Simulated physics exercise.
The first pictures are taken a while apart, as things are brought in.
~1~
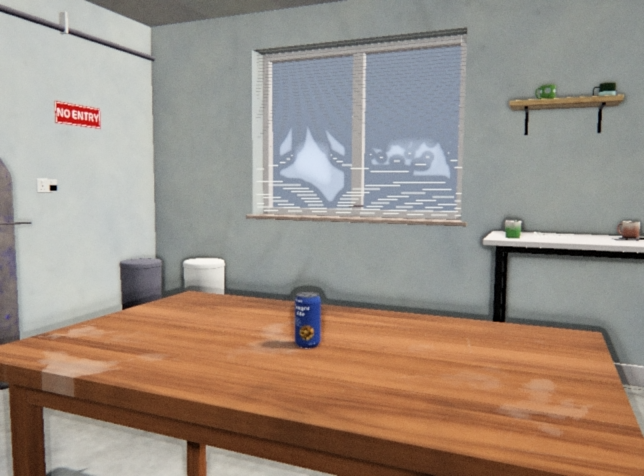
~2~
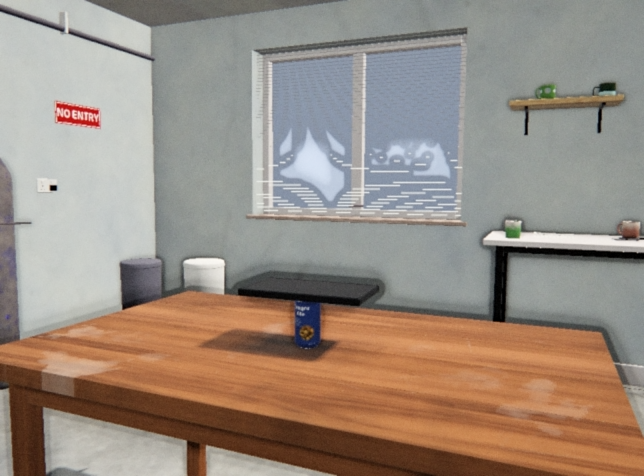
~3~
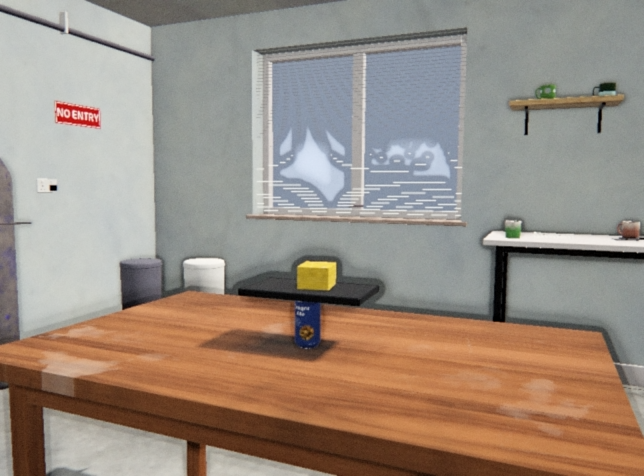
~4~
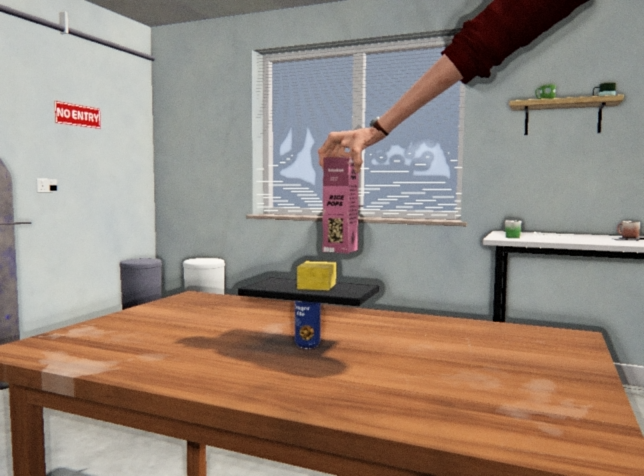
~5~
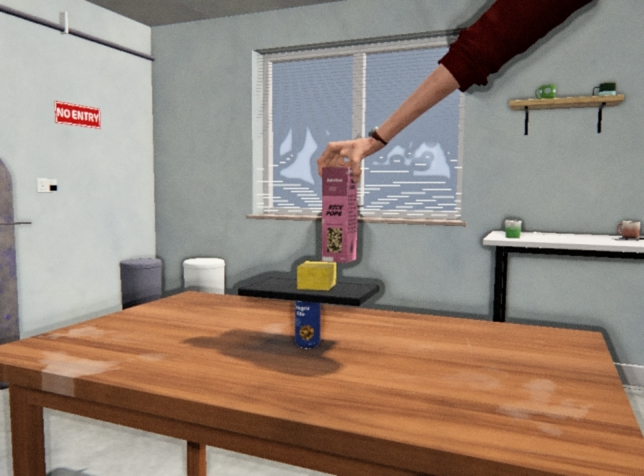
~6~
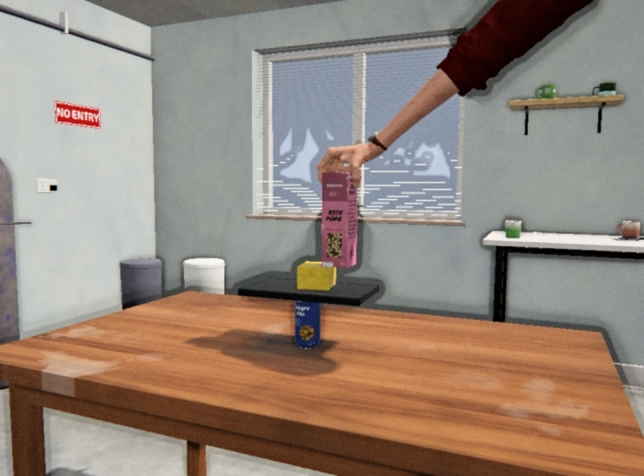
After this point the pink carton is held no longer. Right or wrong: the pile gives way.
Right.
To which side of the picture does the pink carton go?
It goes to the right.
Then, 0.50 s later than the last frame, pink carton now fallen.
Then, 0.80 s later than the last frame, things are still on the move.
Then, 1.20 s later than the last frame, as before.
When it is over, fallen, pink carton; the other 3 as before. End places, in pixels of the last picture, pink carton near (499, 383). The pile comes apart.
